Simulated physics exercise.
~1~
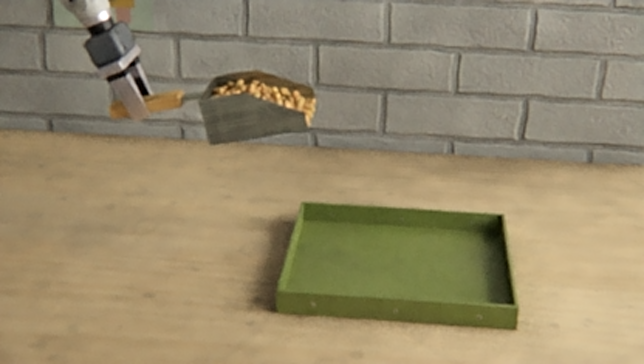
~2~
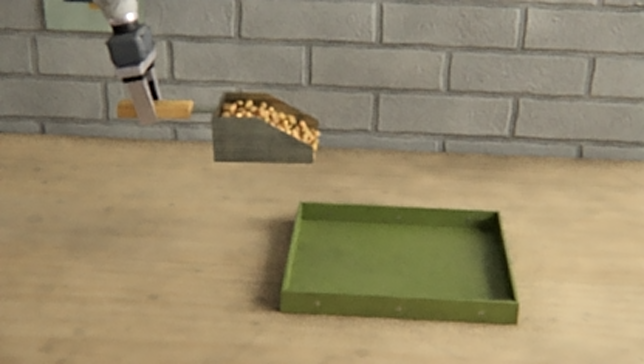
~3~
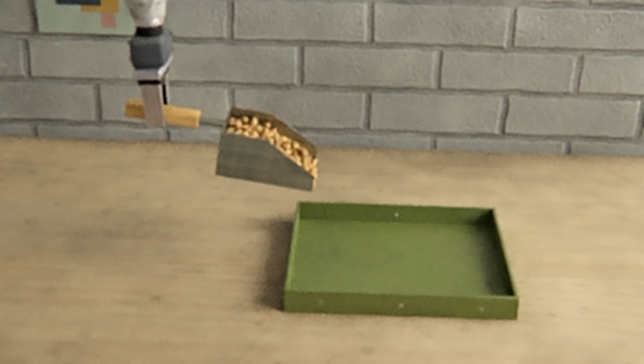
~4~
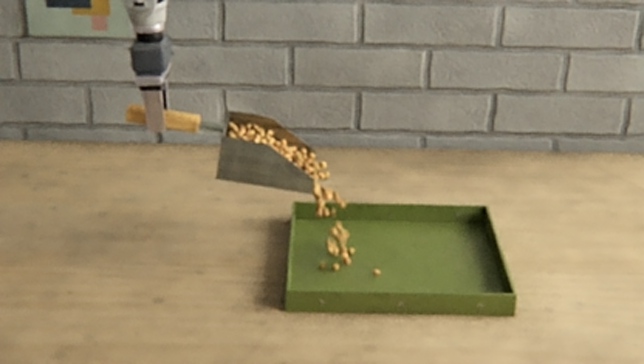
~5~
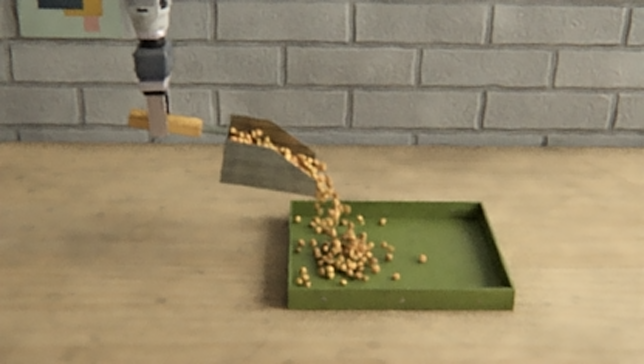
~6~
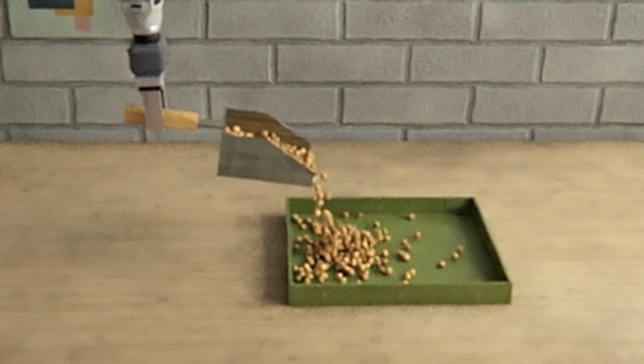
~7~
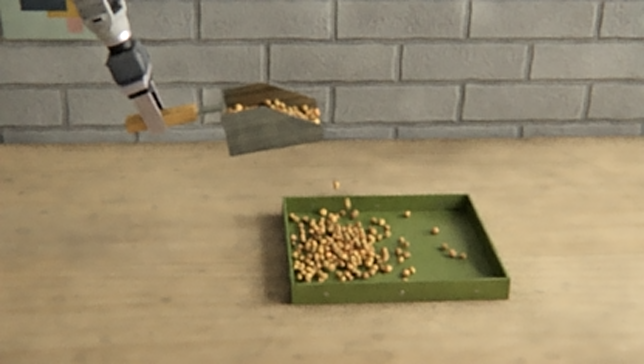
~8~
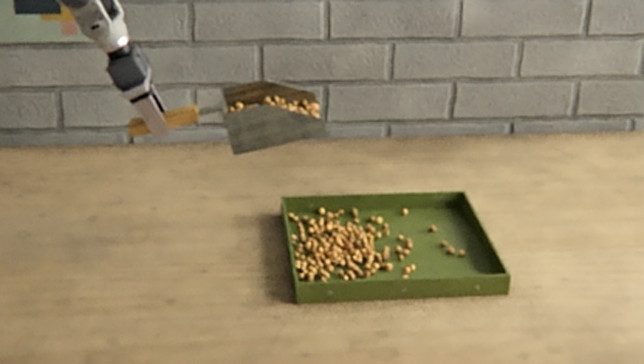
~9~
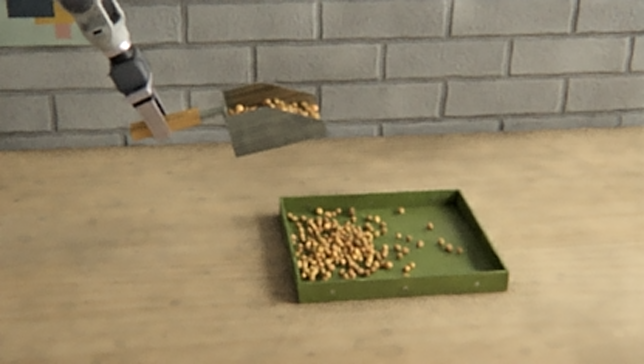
A robot arm tips a scoop, pours some chickpeas into a green tray, and lifts away.
